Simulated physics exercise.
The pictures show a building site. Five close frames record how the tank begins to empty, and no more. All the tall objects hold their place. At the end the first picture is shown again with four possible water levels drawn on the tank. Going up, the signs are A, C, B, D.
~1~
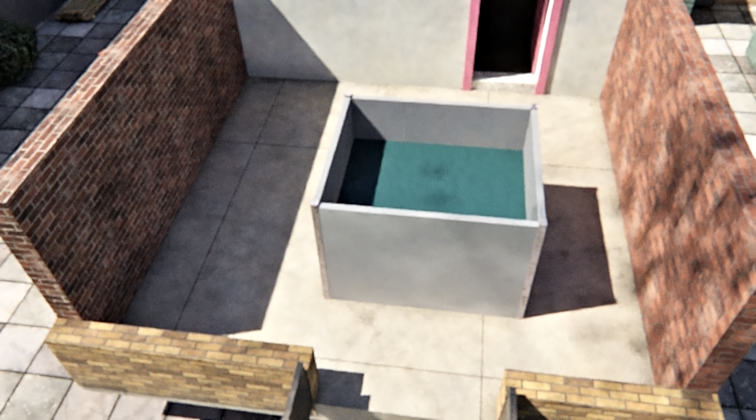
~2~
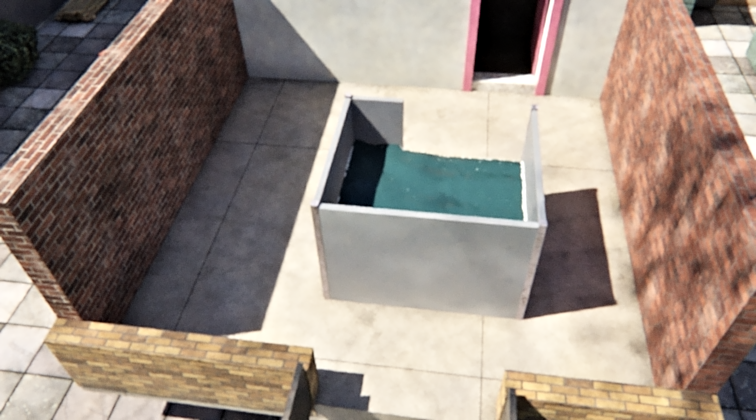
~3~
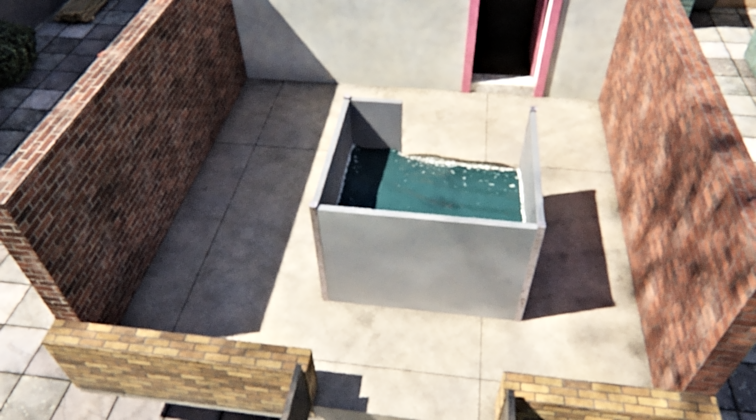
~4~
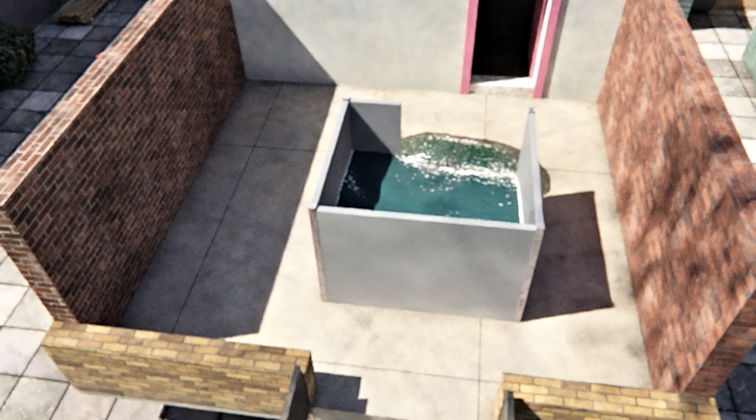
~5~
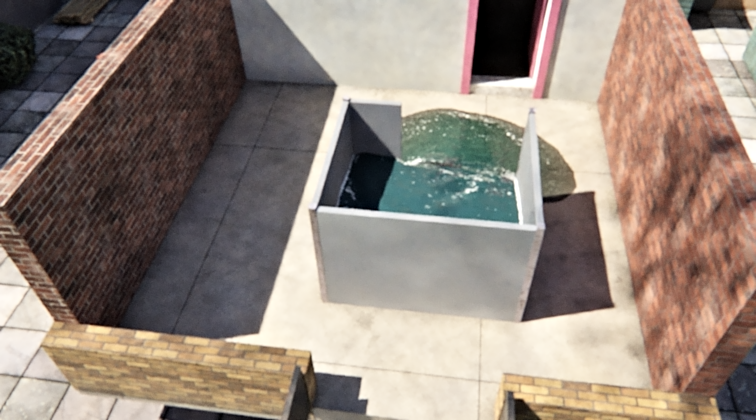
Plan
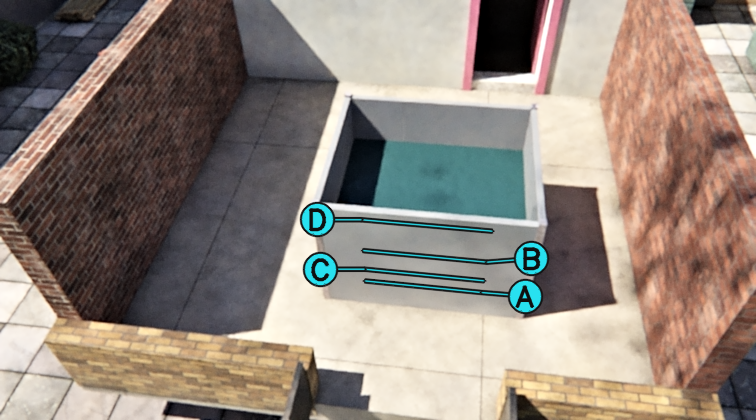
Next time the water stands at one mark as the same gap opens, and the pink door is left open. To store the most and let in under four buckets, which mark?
Level A just does it.
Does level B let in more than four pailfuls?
Yes, it does.
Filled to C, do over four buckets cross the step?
Yes, that goes wrong.
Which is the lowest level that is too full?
C it is.
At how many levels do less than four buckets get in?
One of them.
In cyan, A at (422, 286); B at (424, 256); C at (423, 274); D at (425, 225); from the bottom up A, C, B, D.
If A is chosen, a bucket or two gets in.
If B is chosen, dozens of bucketfuls pour in.
If C is chosen, about 9 bucketfuls get in.
If D is chosen, dozens of bucketfuls pour in.
